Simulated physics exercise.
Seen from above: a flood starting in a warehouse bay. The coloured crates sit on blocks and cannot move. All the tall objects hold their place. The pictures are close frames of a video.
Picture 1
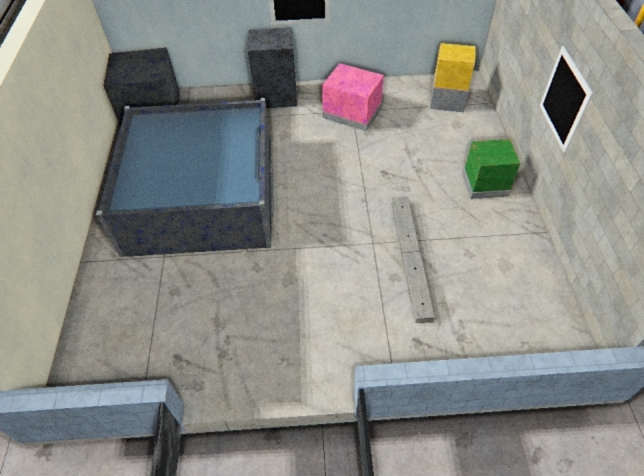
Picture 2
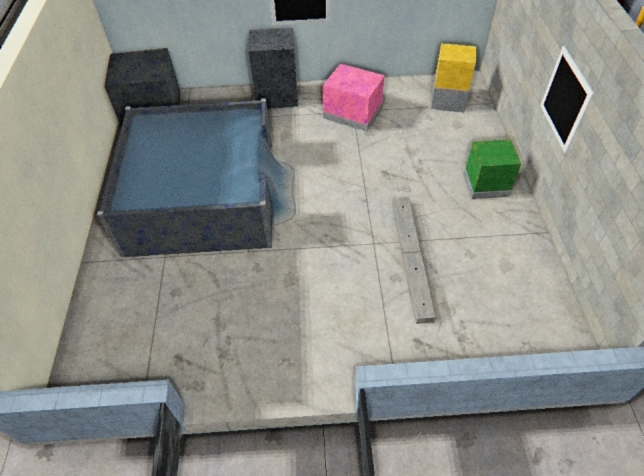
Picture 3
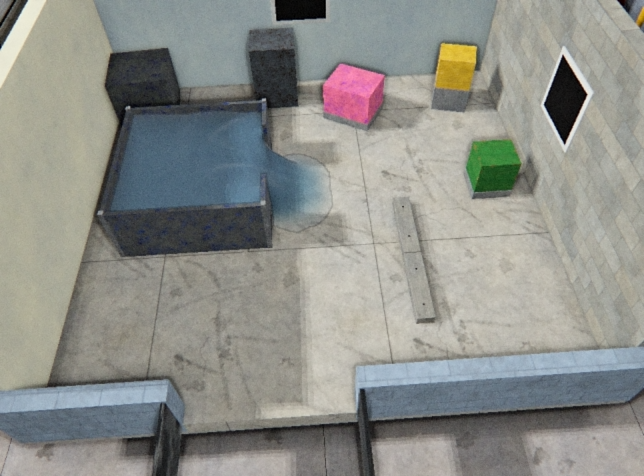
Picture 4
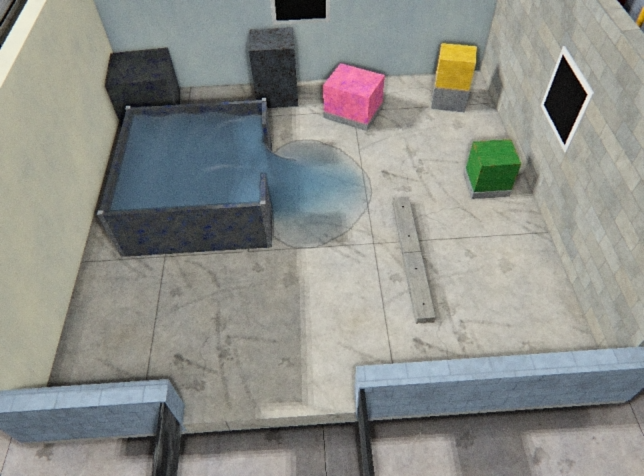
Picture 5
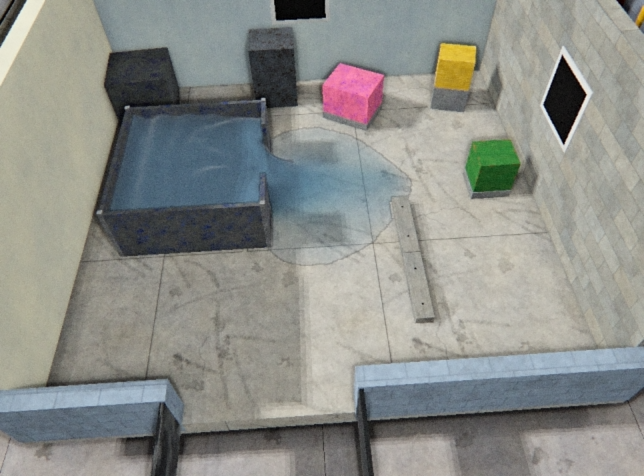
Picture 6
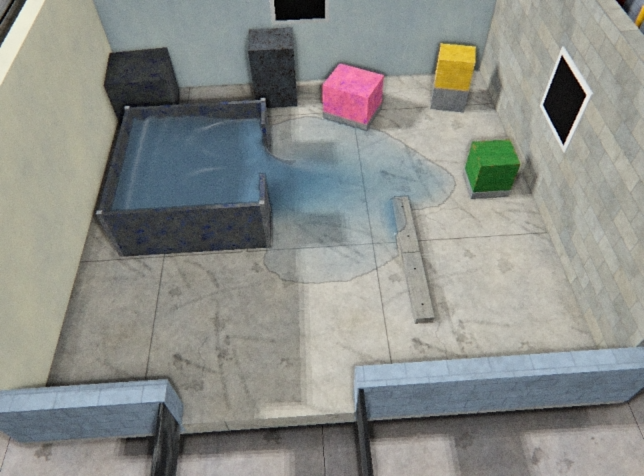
Water in a dark open tank sits still in a walled bay, then pours out through a gap in the tank's right side. It fans across the concrete floor in a widening, rounded puddle, reaches the low grey strip and spreads around its upper end toward the green block, while the blocks stay put.
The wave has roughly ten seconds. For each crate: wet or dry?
The green crate gets wet; the yellow crate stays dry; the pink crate gets wet.
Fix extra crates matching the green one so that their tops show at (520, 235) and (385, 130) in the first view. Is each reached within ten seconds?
One after the other: Is topped, is soaked.
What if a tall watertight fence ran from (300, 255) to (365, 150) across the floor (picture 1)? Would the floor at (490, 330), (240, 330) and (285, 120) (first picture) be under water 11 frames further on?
In that order: Dry, flooded, under water.
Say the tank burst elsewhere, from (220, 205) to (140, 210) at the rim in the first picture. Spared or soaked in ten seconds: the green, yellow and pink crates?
In short: Green remains dry; yellow keeps dry; pink is spared.
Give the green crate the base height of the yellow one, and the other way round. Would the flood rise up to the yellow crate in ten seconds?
My reading: The yellow one is wetted.
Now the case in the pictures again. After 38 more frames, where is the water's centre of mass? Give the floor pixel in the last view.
Near (346, 197).
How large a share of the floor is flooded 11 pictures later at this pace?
Near 55 in a hundred.
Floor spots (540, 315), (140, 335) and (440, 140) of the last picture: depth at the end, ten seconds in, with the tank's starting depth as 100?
In that order: 12, 10 and 10 per cent.
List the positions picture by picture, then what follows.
In the first frame, the open tank at (190, 156) is whole and still.
In the second frame, water pours out at (266, 177) and has run to (283, 219).
In the third frame, water pours out at (266, 179) and has run to (322, 213).
In the fourth frame, the front is at (367, 193), out from the gap at (266, 180).
In the fifth frame, the front is at (406, 182), out from the gap at (266, 179).
In the sixth frame, water pours out at (265, 179) and has run to (449, 185).
A moment on, water covers 35 % of the floor; the green crate water round its plinth, the yellow crate water round its plinth, the pink crate water round its plinth.
Next, water covers 55 % of the floor; the green crate water round its plinth, the yellow crate water round its plinth, the pink crate water round its plinth.
Then, water covers 65 % of the floor; the green crate water round its plinth, the yellow crate water round its plinth, the pink crate water round its plinth.
Later, water covers 85 % of the floor; the green crate water round its plinth, the yellow crate water round its plinth, the pink crate water round its plinth.
In the end, water covers 100 % of the floor; the green crate was topped, the yellow crate stayed above the water, the pink crate was topped.
